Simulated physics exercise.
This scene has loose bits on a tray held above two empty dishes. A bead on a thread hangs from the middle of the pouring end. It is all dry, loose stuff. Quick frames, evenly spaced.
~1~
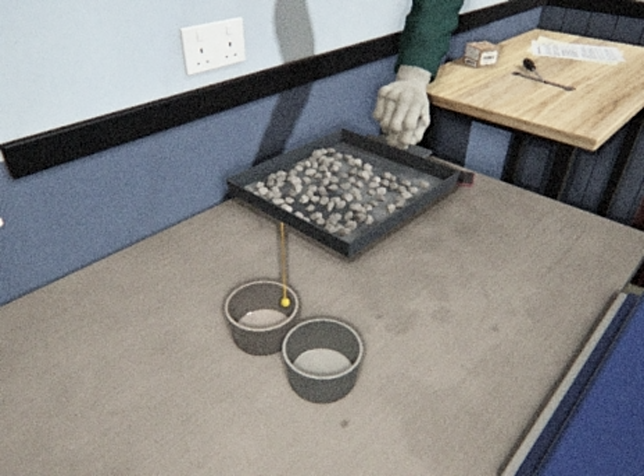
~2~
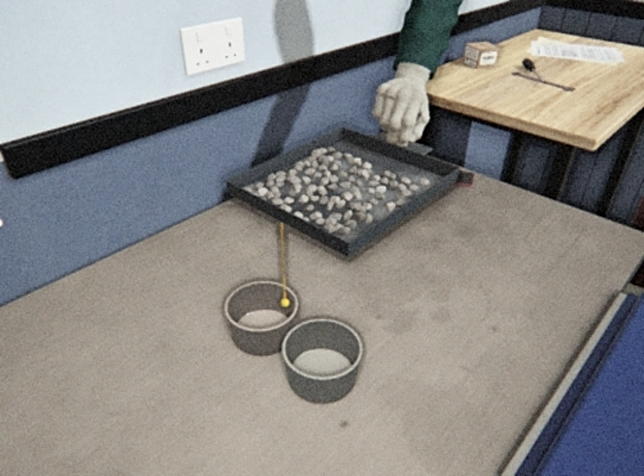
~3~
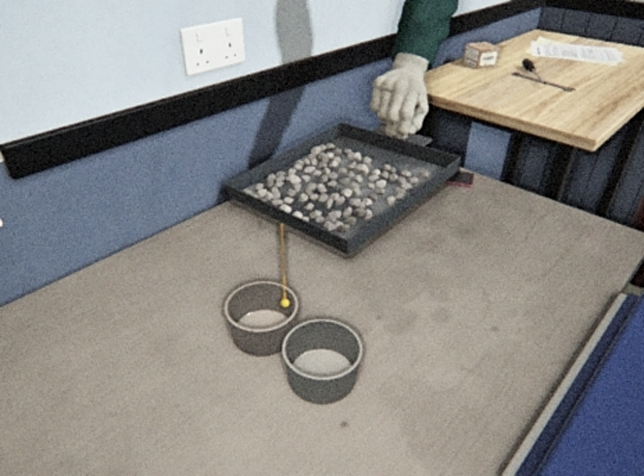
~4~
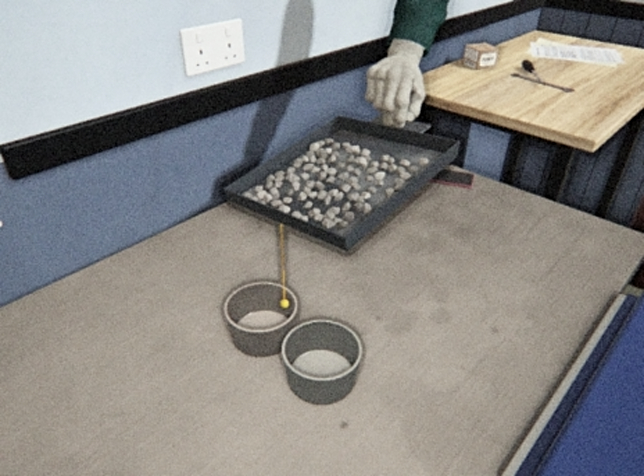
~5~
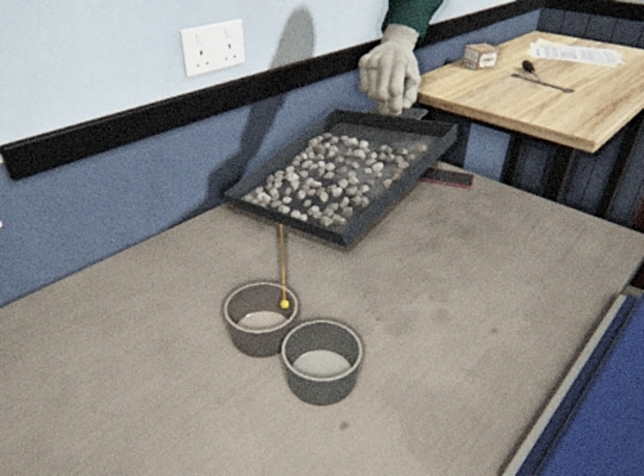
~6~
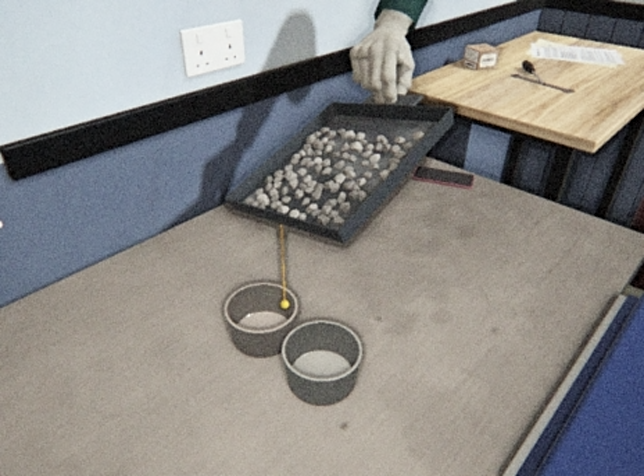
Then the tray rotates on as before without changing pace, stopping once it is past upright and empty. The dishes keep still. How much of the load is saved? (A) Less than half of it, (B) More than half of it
A, less than half of it.
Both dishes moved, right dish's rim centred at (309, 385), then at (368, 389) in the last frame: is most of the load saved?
Result, first setup: A minority share; second setup: A minority share.
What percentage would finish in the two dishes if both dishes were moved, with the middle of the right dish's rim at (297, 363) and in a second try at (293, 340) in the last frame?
Trial 1 about 10 %, trial 2 about 60 %.
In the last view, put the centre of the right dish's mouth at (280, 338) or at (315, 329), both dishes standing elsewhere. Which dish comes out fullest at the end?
In the first position the left of the two, in the second the left of the two.
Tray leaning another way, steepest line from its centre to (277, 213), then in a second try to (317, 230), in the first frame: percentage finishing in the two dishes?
Around 30 percent for the first aim and around 70 percent for the second.
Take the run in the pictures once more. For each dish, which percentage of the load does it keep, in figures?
30 per cent goes to the left dish and 0 per cent to the right dish.
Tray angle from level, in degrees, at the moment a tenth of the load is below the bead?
Roughly 85 degrees of turn.
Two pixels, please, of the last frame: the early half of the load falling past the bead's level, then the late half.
Around (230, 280) at first; around (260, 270) after that.
Soon after the last picture, tray tipped steeply; nearly all on the tray; a stray few in the air.
A little later, tray tipped past a quarter turn; about a quarter on the tray; a small part in the left dish; about half outside both; a small part in the air.
Later still, tray tipped past a quarter turn; about a quarter in the left dish; most outside both.
At rest, tray tipped past a quarter turn; none in the right dish; about a quarter in the left dish; most outside both.
